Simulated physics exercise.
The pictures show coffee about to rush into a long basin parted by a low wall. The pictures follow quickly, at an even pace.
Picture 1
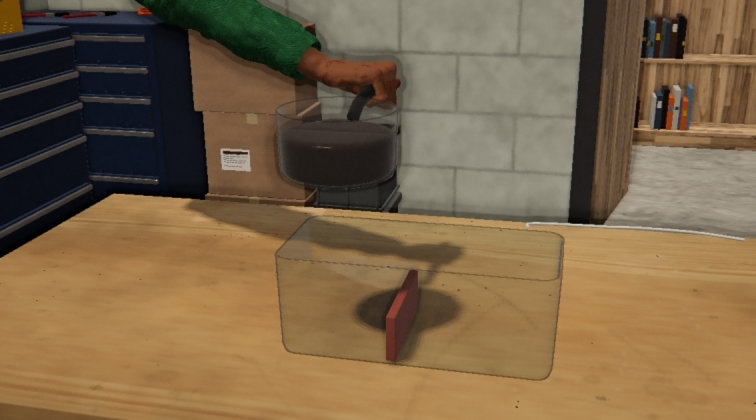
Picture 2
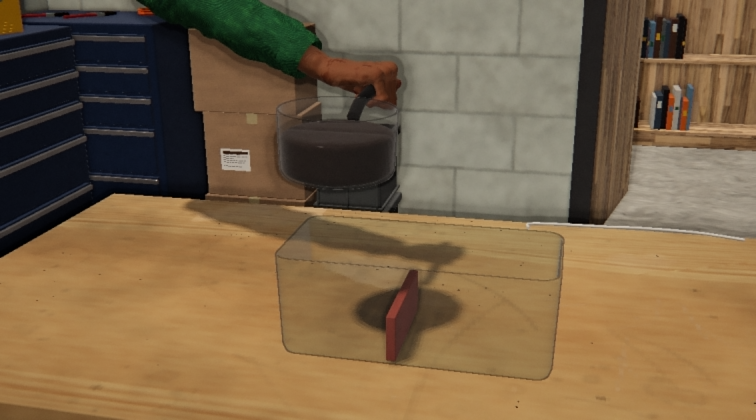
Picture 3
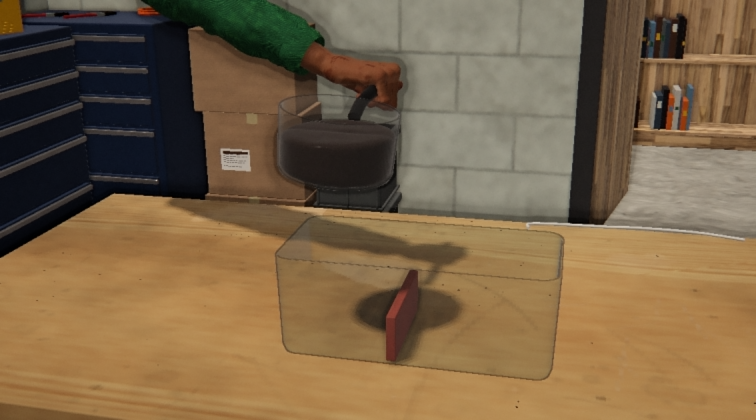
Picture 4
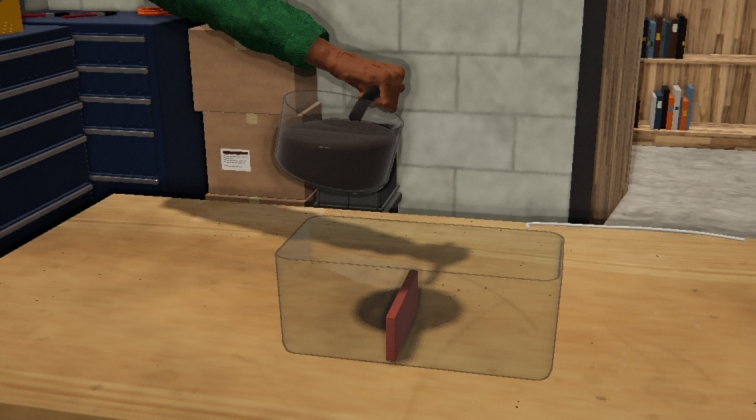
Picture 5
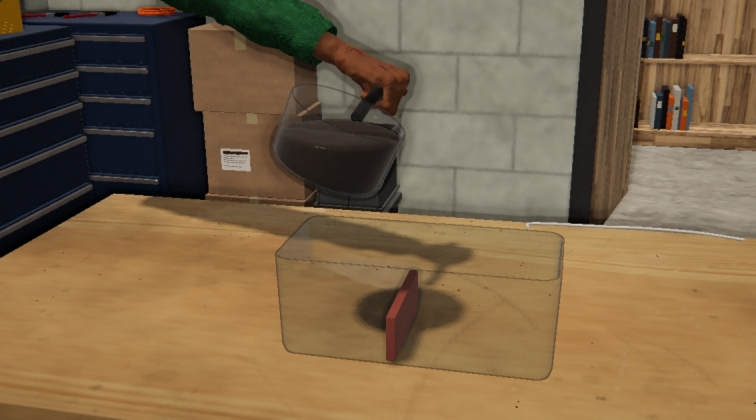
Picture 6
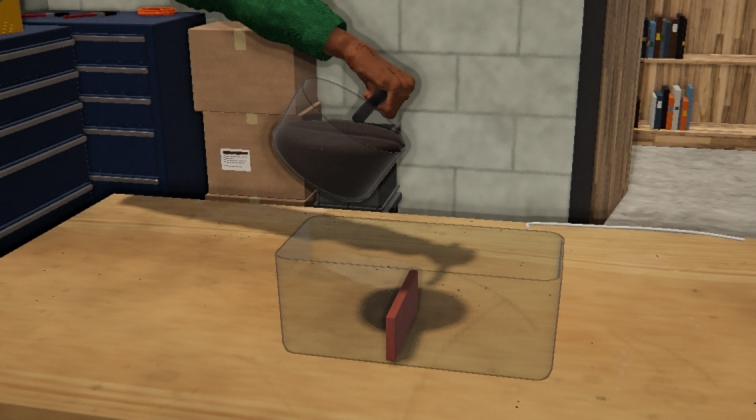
A hand in a green sleeve held a clear container of dark coffee above a long see-through basin with a low red wall inside, then tilted it further and further to the right.
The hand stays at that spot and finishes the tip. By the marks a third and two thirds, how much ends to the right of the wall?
The share right of the wall is more than two thirds.
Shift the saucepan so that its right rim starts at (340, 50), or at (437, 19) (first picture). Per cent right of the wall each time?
About 35 and 90 per cent.
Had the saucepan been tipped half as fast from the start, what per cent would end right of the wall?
About 90 per cent.
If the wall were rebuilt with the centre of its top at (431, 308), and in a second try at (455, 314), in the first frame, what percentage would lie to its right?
Near 50 % and 15 %.
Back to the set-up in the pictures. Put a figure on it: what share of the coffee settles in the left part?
About 10 per cent.
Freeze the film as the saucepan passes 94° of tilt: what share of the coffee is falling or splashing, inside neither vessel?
Close to 35 per cent.
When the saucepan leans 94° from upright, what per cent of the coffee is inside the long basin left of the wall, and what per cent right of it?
Some 0 per cent left and 30 right.
A moment on, the saucepan is tipped on its side and 35 per cent is still to pour, 0 is left of the wall and 28 right of it.
Next, the saucepan is tipped right over and 8 per cent is still to pour, 8 is left of the wall and 77 right of it.
Then the saucepan is tipped right over and 1 per cent is still to pour, 10 is left of the wall and 88 right of it.
Later the saucepan is tipped right over and 0 per cent is still to pour, 10 is left of the wall and 90 right of it.
At rest 10 per cent lies left of the wall, 90 right of it and 1 outside.
